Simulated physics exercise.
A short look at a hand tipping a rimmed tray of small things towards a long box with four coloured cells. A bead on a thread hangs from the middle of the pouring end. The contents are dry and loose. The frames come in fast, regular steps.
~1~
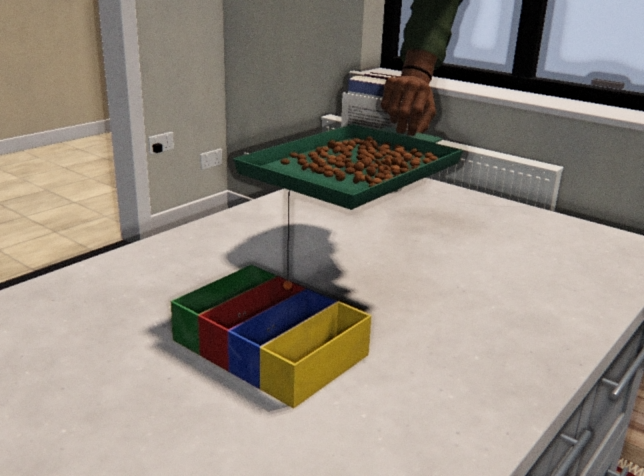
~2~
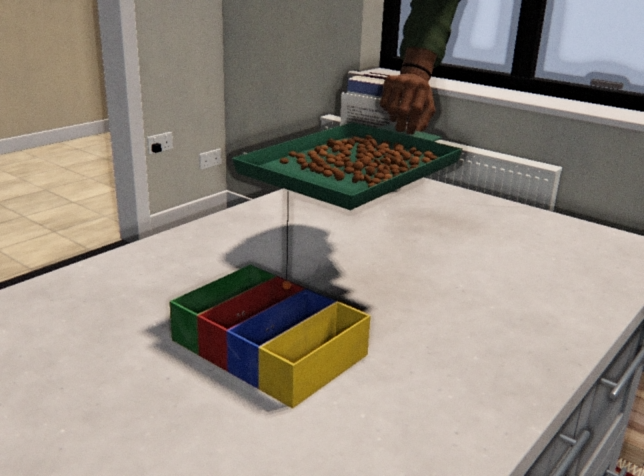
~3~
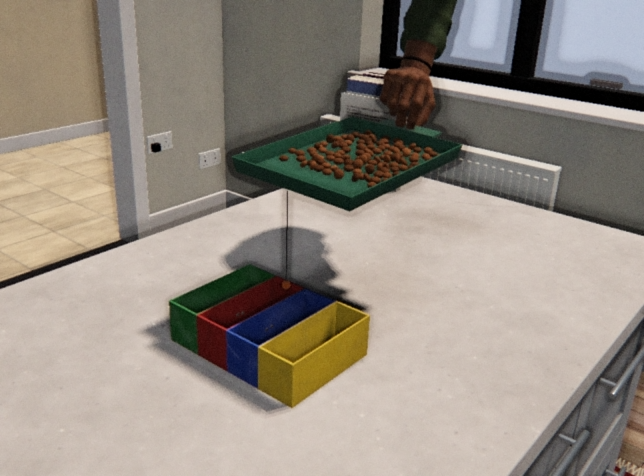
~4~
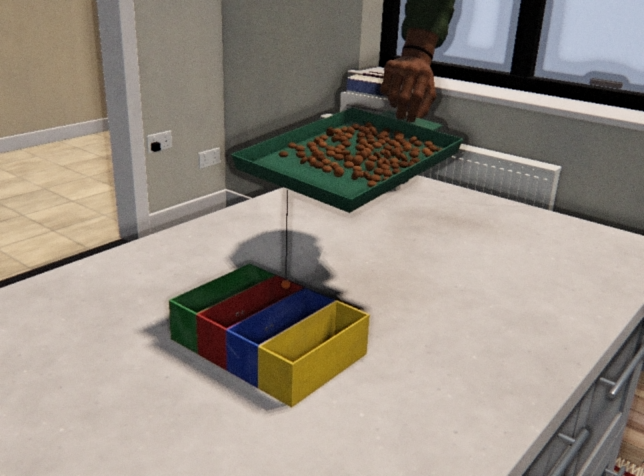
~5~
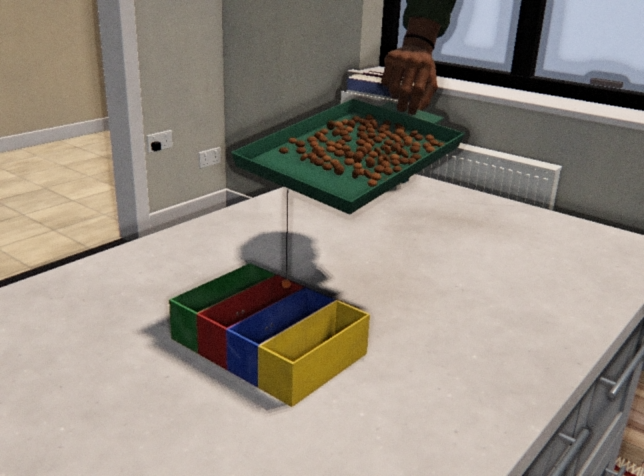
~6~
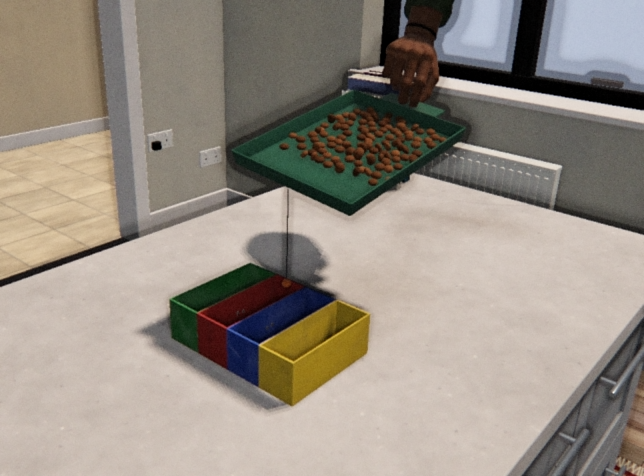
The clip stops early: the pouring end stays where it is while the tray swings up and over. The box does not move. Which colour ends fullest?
Most goes to the yellow cell.
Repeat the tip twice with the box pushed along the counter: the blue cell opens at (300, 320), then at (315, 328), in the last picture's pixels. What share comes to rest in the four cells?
The first gives 100 %, the second 100 %.
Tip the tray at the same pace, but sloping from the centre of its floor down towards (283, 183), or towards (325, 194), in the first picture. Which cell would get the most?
The first try: The cell in green. The second: The yellow cell.
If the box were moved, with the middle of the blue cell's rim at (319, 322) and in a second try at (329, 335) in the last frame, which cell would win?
At the first place that blue cell, at the second the blue cell.
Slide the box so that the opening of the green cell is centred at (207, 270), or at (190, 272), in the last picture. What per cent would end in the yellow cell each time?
The first gives 0 %, the second 0 %.
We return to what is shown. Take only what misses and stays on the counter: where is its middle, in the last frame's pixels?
Around (367, 398).
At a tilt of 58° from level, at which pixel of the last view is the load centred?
Close to (347, 192).
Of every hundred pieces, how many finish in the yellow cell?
Near 80 %.
Just after the last frame, tray tipped steeply; almost all on the tray; just a few in the yellow cell; about a tenth falling or outside the box.
A moment on, tray tipped right over; roughly a quarter on the tray; roughly half in the yellow cell; just a few in the blue cell; roughly a quarter falling or outside the box.
Further on, tray tipped past a quarter turn; the larger part in the yellow cell; just a few in the blue cell; roughly a quarter falling or outside the box.
When it is over, tray tipped past a quarter turn; the larger part in the yellow cell; just a few in the blue cell; not one in the red cell; not one in the green cell; roughly a quarter outside the box.
